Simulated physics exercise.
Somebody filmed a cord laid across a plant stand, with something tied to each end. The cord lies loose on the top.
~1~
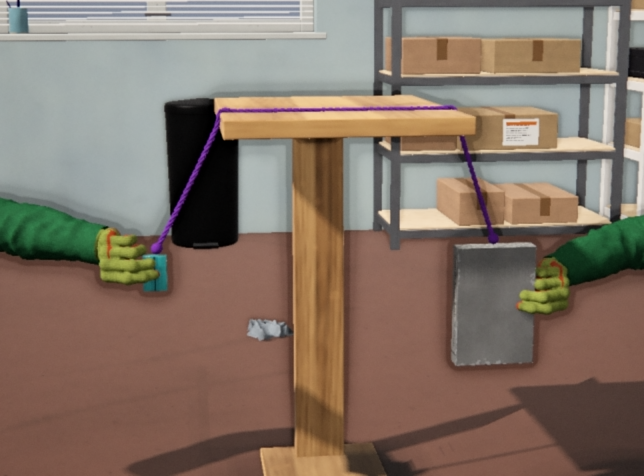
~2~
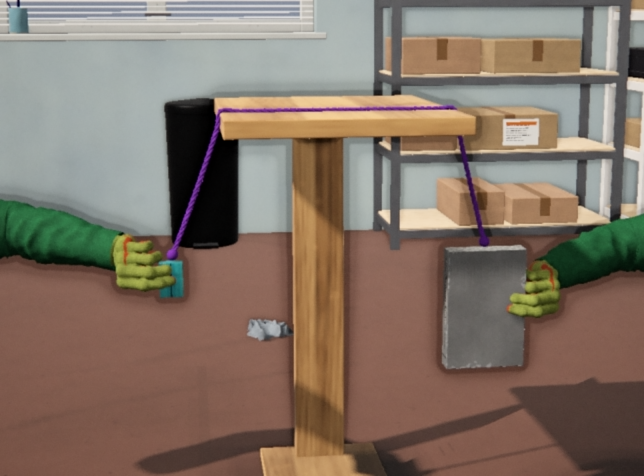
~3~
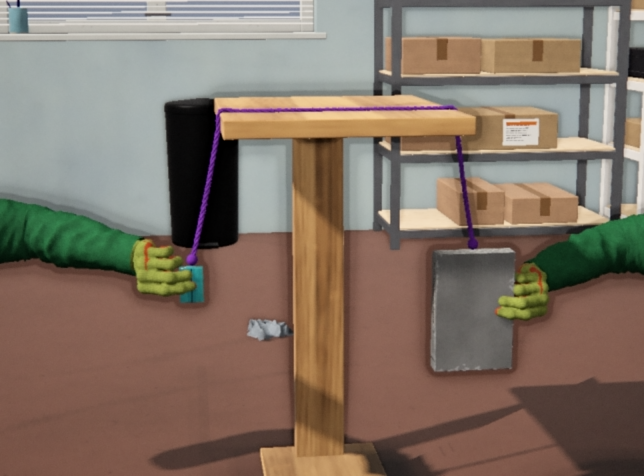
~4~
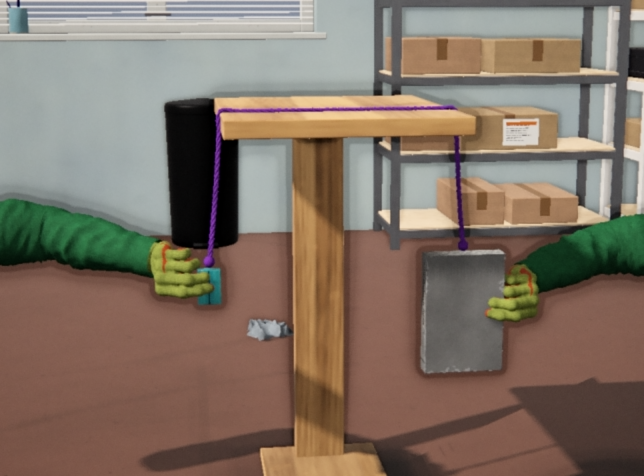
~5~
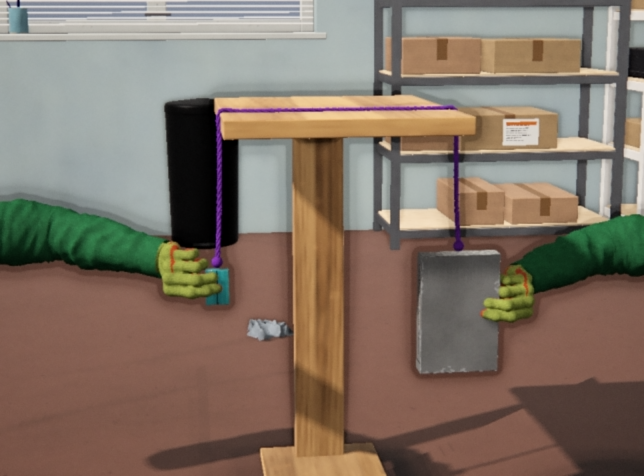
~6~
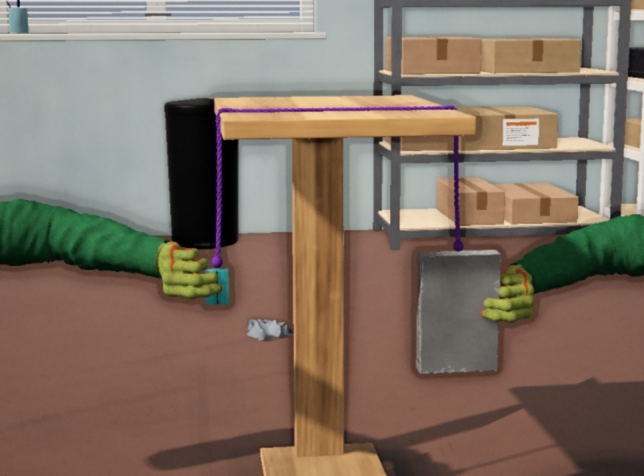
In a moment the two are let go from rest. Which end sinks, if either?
As it turns out, the cord is pulled to the right.
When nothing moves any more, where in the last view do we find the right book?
It ends at (453, 469).
Then, 0.48 s on from there, left matchbox pulled up onto the top; right book down on the floor near (456, 467).
Then, 0.92 s on from there, left matchbox down on the floor; right book down on the floor near (453, 469).
In the end, left matchbox down on the floor; right book down on the floor near (453, 469). The cord slides rightwards.
